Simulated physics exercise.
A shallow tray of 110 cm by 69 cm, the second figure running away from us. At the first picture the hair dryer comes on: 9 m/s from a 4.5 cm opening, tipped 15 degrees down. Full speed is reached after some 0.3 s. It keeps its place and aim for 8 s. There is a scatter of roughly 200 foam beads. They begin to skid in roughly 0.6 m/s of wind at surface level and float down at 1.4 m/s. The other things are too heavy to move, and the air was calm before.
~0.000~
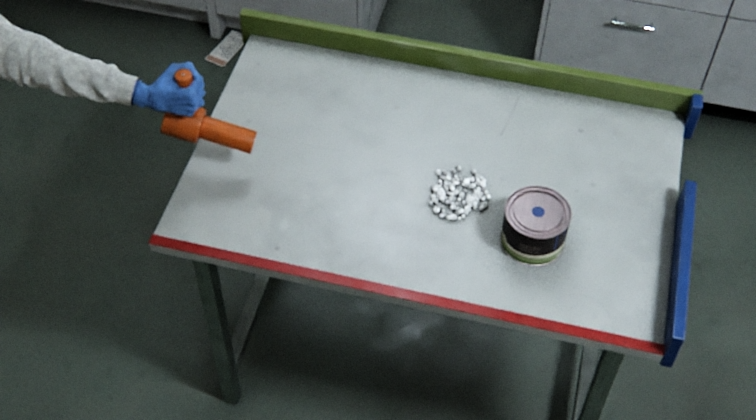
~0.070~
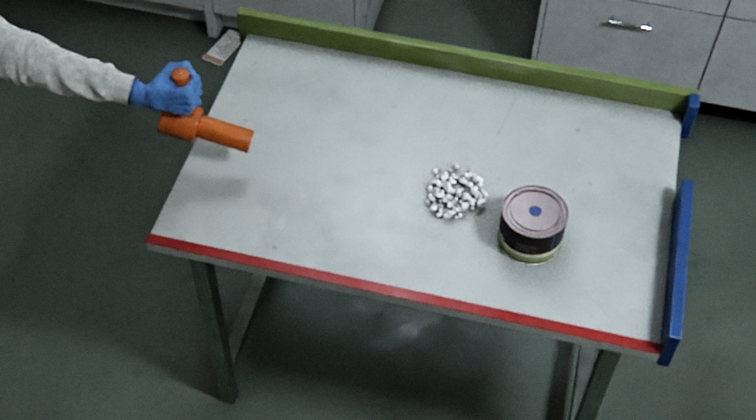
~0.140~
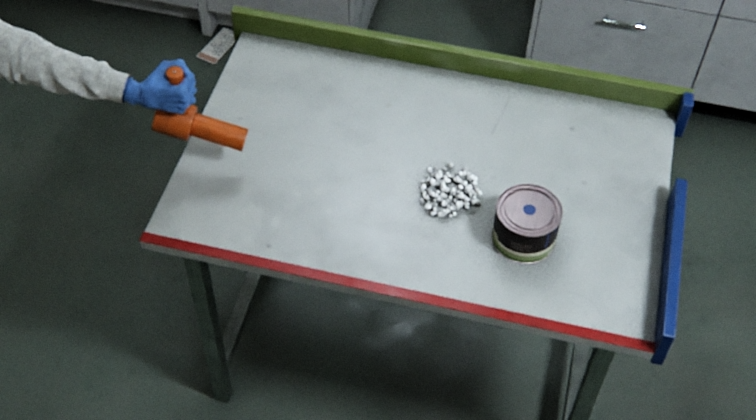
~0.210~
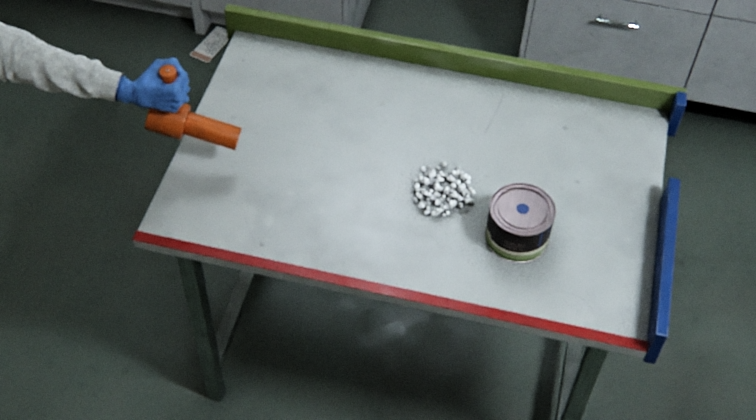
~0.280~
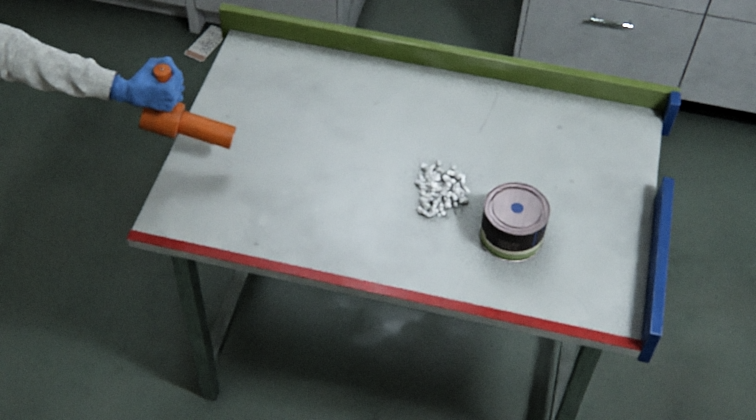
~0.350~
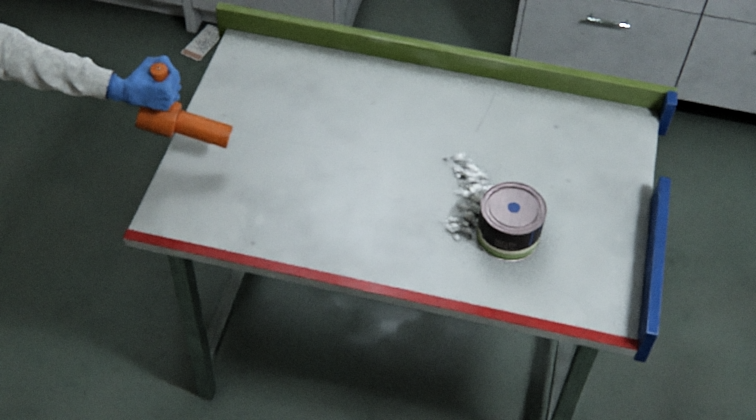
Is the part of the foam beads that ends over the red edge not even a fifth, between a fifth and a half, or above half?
Of the foam beads, from a fifth to a half end over the red edge.
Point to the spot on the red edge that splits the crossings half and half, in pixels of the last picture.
Around (542, 330).
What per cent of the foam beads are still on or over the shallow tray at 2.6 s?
Some 5 per cent.
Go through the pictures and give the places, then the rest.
In the first picture, the middle of the foam beads is near (461, 197), none has stirred yet and the mouth of the hair dryer is at (254, 143).
In the second picture, the middle of the foam beads is near (458, 193), none has stirred yet and the red edge is centred on (394, 297).
In the third picture, the middle of the foam beads is near (453, 192), none has stirred yet and the top of a tin is at (530, 209).
In the fourth picture, the middle of the foam beads is near (446, 191) and none has stirred yet.
In the fifth picture, the middle of the foam beads is near (441, 189), the farthest in sight from the hair dryer is at (466, 201) and about 10 % have left their places.
In the sixth picture, the middle of the foam beads is near (476, 197), the farthest in sight from the hair dryer is at (488, 190) and all have left their places.
After 1.6 s, 10 % are on the move or not yet settled, 32 % are over the red edge.
After 2.6 s, 6 % are on the move or not yet settled, 34 % are over the red edge.
After 4.4 s, 4 % are on the move or not yet settled, 34 % are over the red edge.
After 8.0 s, at the end, 35 % are over the red edge.
